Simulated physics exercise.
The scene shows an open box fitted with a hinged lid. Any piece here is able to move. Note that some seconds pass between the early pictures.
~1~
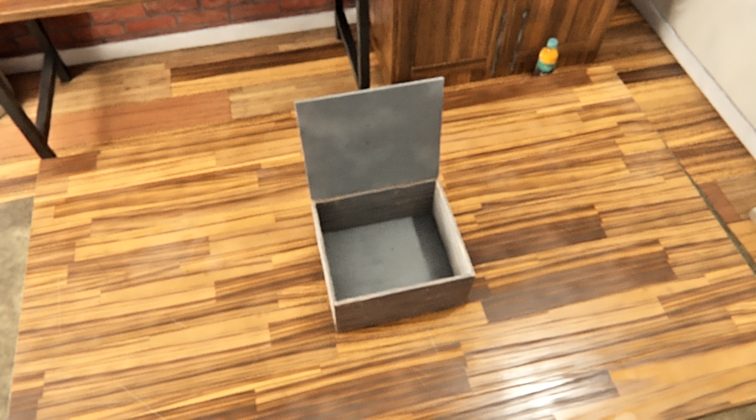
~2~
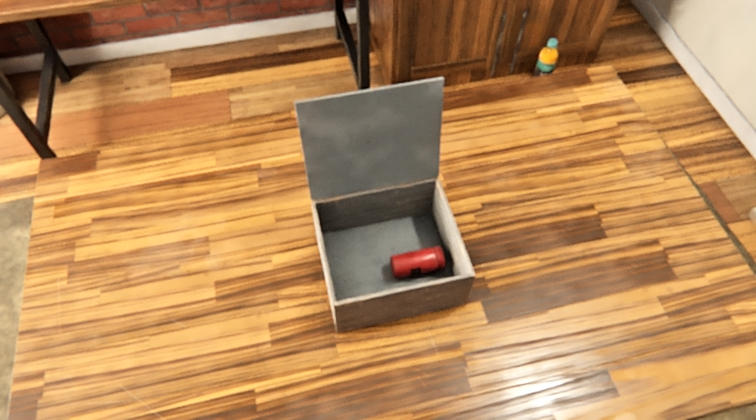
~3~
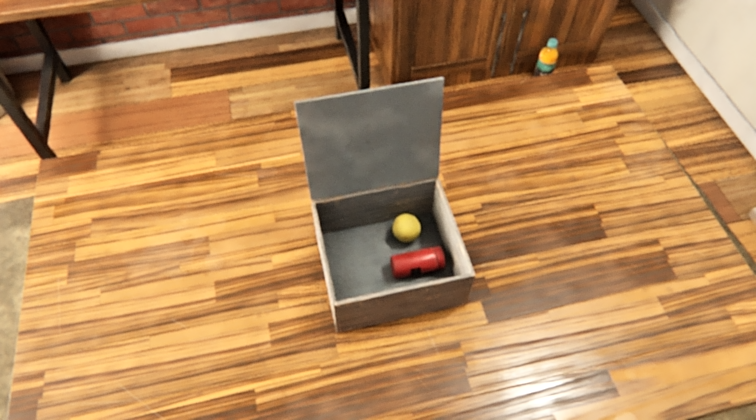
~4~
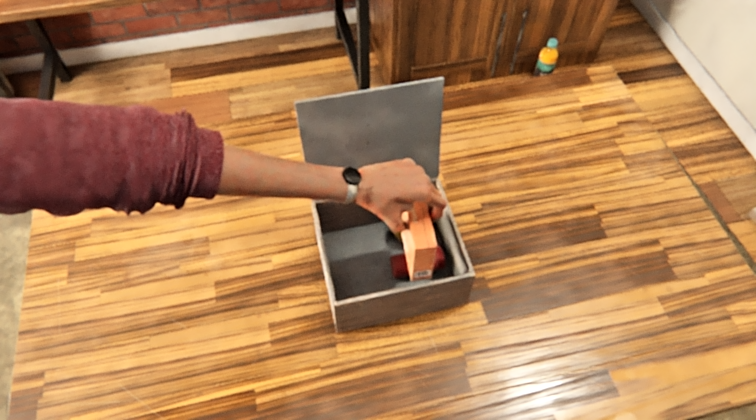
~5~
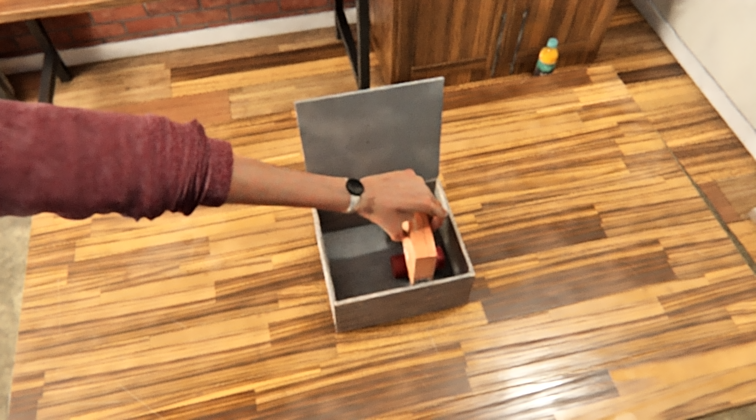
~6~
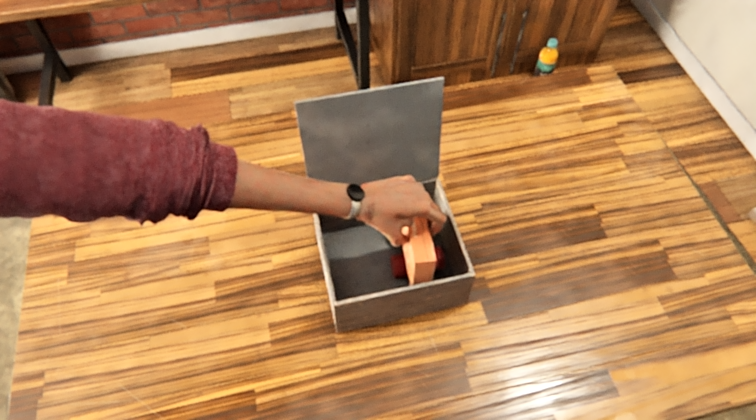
A hand lowering an orange packet into an open gray box after a red cylindrical object and a yellow lemon appear inside.
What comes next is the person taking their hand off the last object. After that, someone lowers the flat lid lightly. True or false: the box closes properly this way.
False.
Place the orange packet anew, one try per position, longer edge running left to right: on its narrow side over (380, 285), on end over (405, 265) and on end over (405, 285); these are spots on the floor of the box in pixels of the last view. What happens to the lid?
Well, the first try leaves the lid lying shut, the second leaves it lying shut, and the third leaves it standing open.
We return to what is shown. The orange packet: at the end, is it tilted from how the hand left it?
By the end it has leaned over.
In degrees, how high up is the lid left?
Roughly 35 degrees above the rim.
Then, 0.90 s on from there, lid starting down; orange packet turned 16° from how it was put near (416, 248).
Then, 1.50 s on from there, lid 69° above the rim; orange packet turned 16° from how it was put near (416, 248).
Then, 1.70 s on from there, lid 47° above the rim; orange packet turned 16° from how it was put near (416, 248).
In the end, lid 35° above the rim; left askew, orange packet; the other 2 unmoved. At the end, from the last picture's camera, orange packet near (416, 248).
